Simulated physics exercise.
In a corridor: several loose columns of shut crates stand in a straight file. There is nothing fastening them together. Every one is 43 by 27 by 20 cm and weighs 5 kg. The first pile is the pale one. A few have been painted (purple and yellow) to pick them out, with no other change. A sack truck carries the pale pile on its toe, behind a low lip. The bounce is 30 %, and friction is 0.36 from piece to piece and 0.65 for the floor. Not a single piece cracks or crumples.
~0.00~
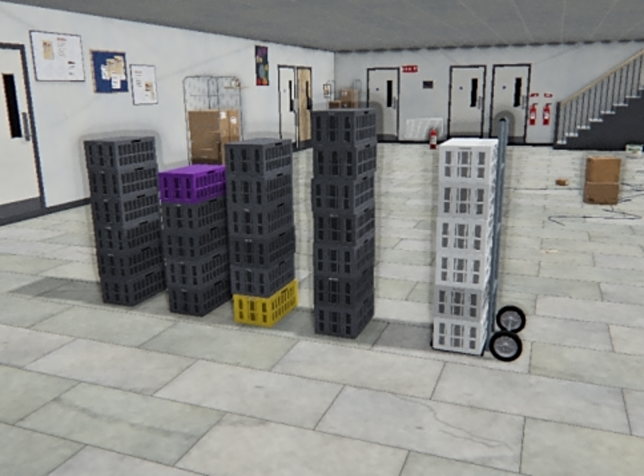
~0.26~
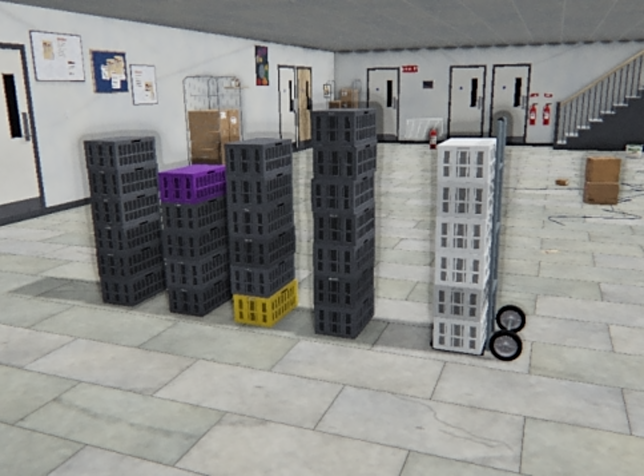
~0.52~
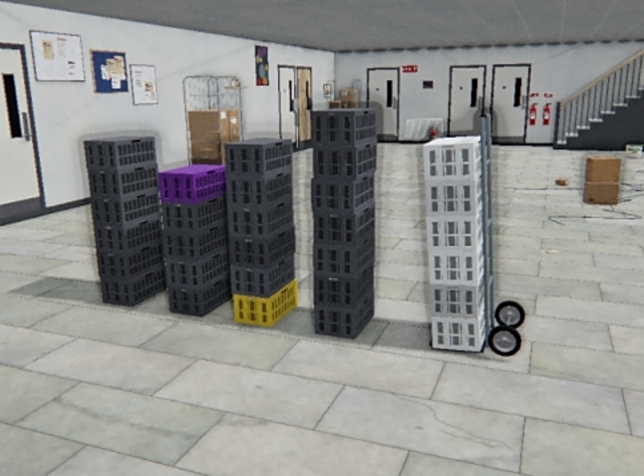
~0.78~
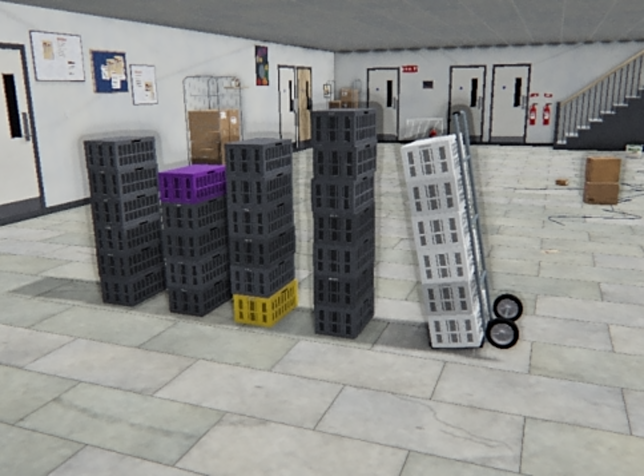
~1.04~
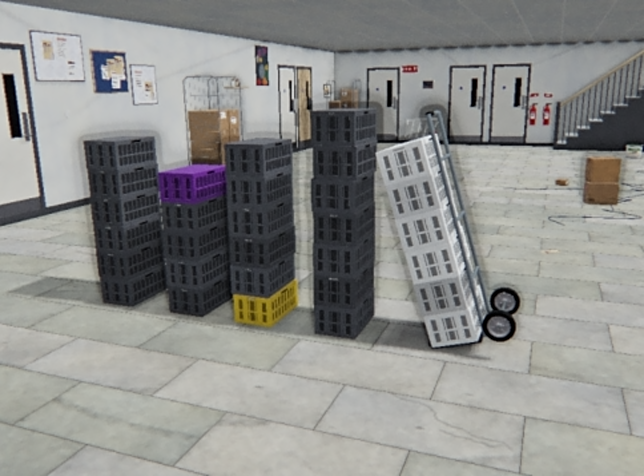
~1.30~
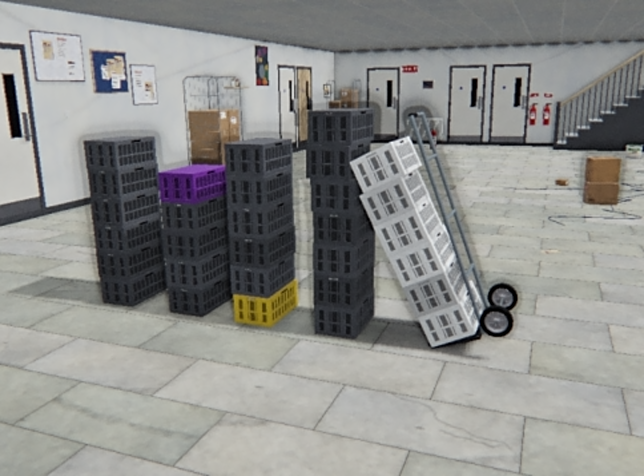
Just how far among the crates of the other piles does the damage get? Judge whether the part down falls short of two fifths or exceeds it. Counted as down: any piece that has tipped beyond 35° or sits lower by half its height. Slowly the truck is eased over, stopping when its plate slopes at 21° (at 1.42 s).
It exceeds two fifths.
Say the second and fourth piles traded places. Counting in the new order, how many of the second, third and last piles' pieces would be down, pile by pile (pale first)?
Count of fallen pieces - second: 4; third: 6; last: 5.
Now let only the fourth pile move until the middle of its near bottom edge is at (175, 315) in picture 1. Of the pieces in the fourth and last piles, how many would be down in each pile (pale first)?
That gives fourth 5 and last 6.
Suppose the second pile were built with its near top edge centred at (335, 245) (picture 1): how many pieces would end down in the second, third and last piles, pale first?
The tally would be second 0, then third 0, then last 0.
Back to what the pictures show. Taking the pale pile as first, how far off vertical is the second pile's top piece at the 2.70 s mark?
That piece is at some 30°.
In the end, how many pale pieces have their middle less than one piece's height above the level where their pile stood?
The count is 2.
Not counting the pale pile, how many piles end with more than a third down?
All told, the figure is 4.
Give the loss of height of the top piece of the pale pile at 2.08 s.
Roughly 10 cm.
After 2.08 s, 6 of the pale pile down; none of the 24 other crates down, 8 disturbed.
After 2.70 s, 6 of the pale pile down; 4 of the 24 other crates down; yellow crate 23° from how it stood; purple crate 5° from how it stood.
After 3.20 s, 6 of the pale pile down; 16 of the 24 other crates down; yellow crate 43° from how it stood; purple crate 23° from how it stood, 13 cm lower.
After 3.80 s, 6 of the pale pile down; 22 of the 24 other crates down; purple crate on its side; yellow crate 44° from how it stood.
In the end (5.2 s), 6 of the pale pile down; 22 of the 24 other crates down; purple crate on its side; yellow crate 44° from how it stood. That is 92 per cent. From the last view, middles, yellow crate near (254, 289).
